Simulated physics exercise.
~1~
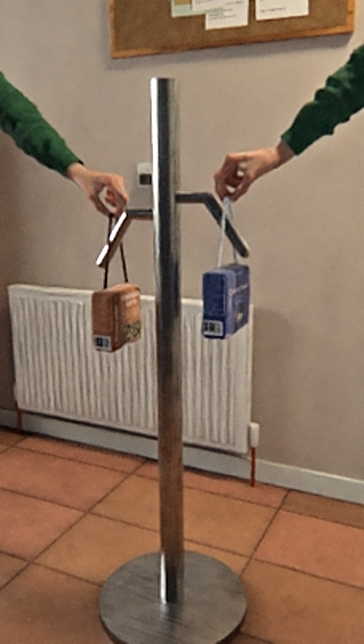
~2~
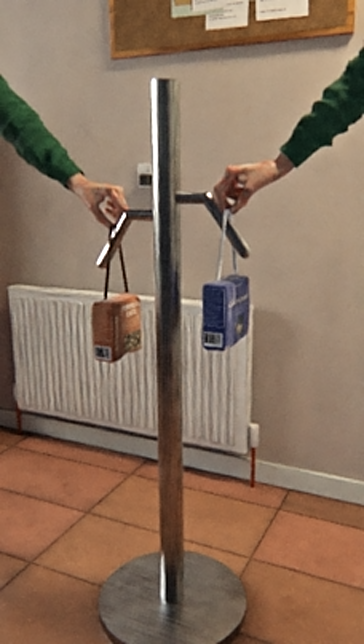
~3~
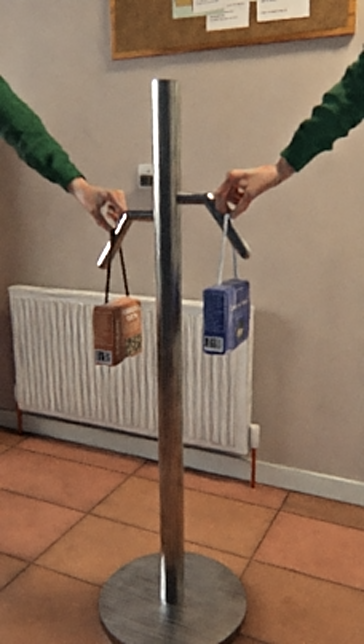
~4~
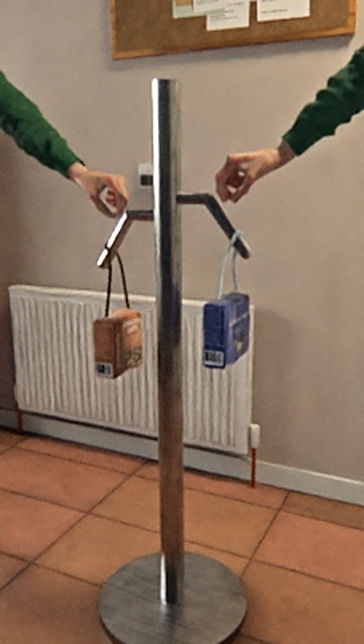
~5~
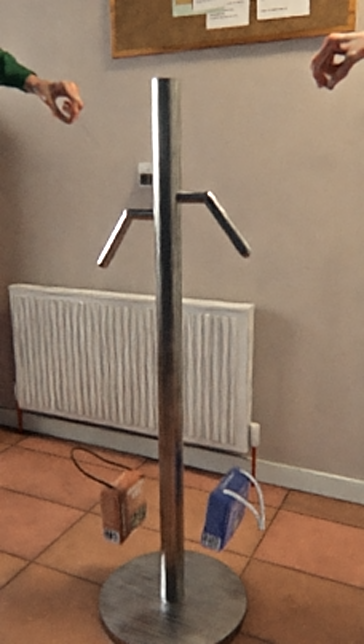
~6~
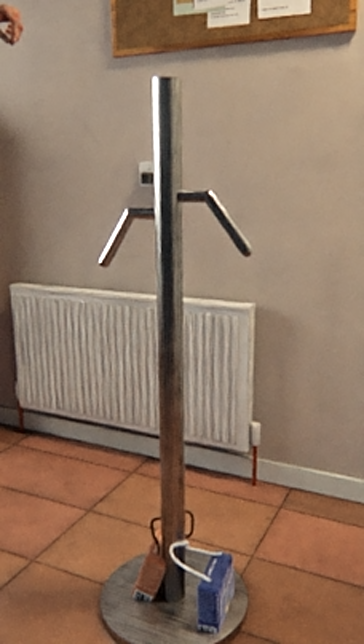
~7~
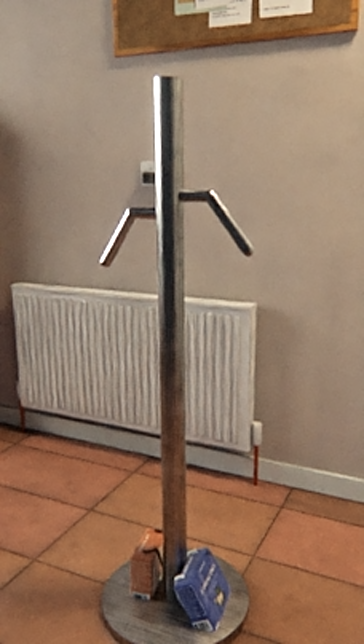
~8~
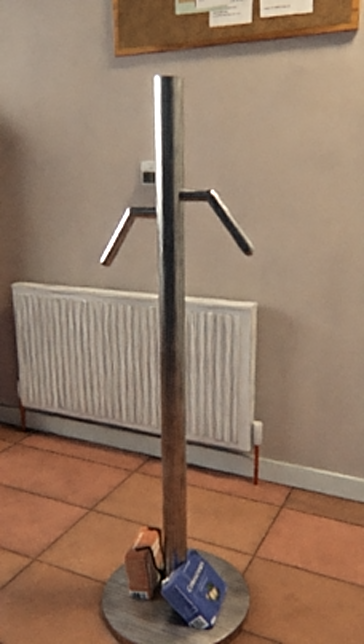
Two hands hung a small orange pouch and a blue one by their loops on the downward-sloping pegs of a metal stand, then let go and drew away. Both pouches slid off and dropped, ending up on the stand's round base.
